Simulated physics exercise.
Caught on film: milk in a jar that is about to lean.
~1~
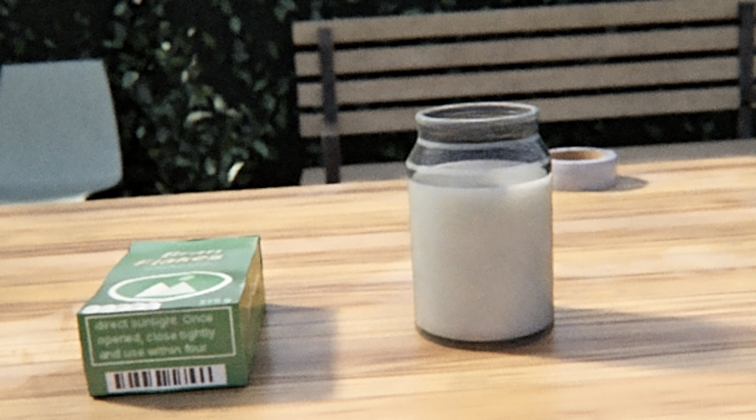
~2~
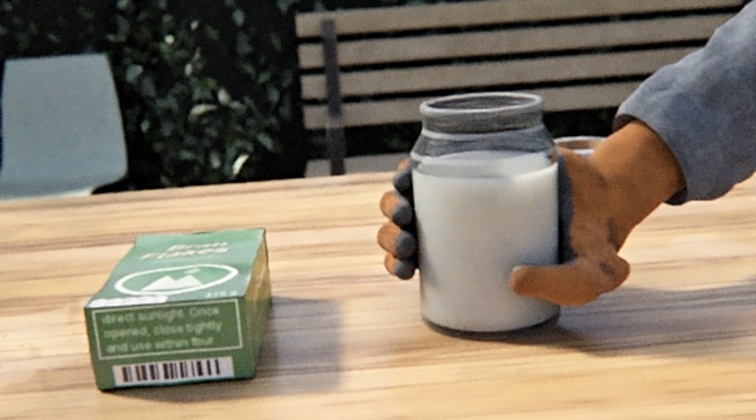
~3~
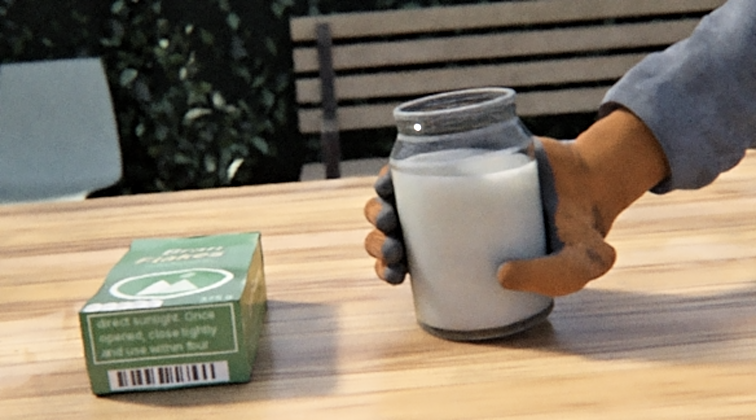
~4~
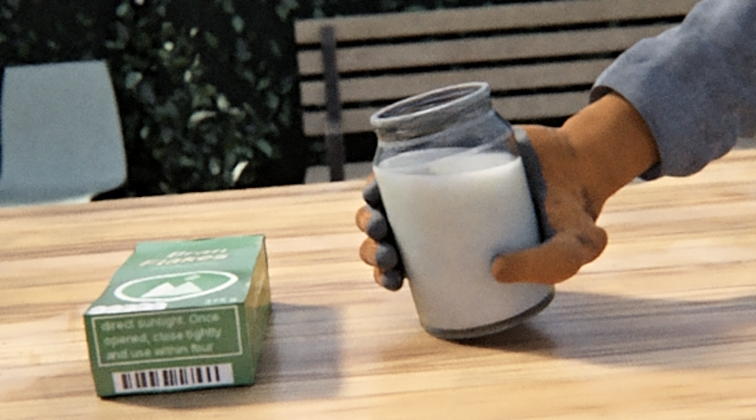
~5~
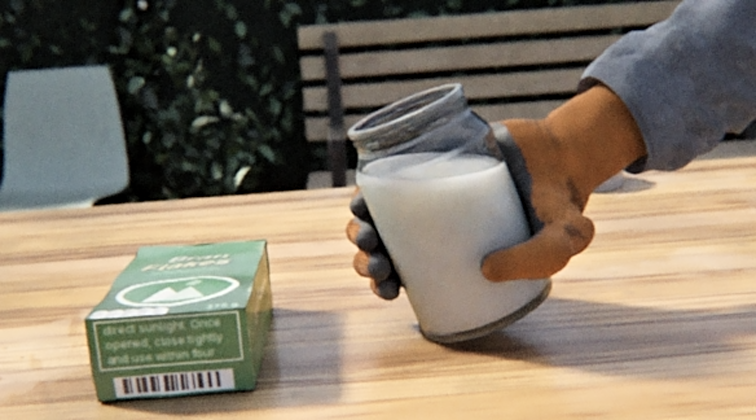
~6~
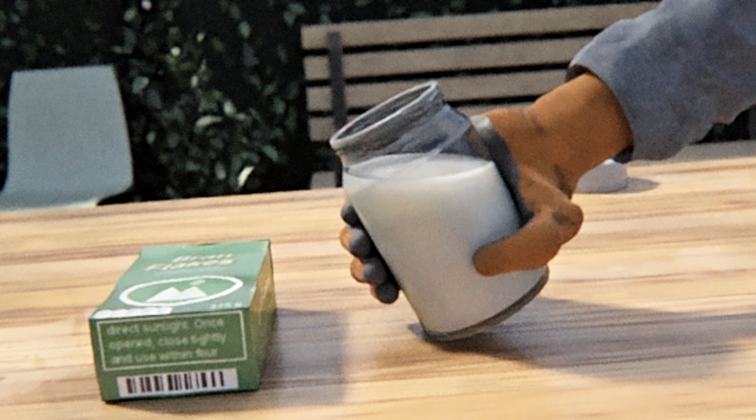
On a wooden table outdoors, with a slatted bench behind, a glass jar of milk stands upright to the right of a green packet. A hand in a grey sleeve reaches in from the right and grips the jar, then gradually tilts it left on its foot until it leans towards the packet.
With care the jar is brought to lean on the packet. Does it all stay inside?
As it turns out, it spills.
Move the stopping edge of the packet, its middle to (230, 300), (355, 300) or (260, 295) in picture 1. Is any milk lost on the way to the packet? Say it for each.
One after the other: Loses some, loses some, leaks.
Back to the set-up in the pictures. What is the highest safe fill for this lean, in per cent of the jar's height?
Roughly 50 per cent.
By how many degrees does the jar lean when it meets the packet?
Some 65 degrees.
Shortly, the jar leans by about 40°; none is lost.
Then, the jar leans by about 60°; it has lost some; nearly all of the milk is inside.
At the finish, the jar leans by about 65°, against the packet; it has lost some; about three quarters of the milk is inside.
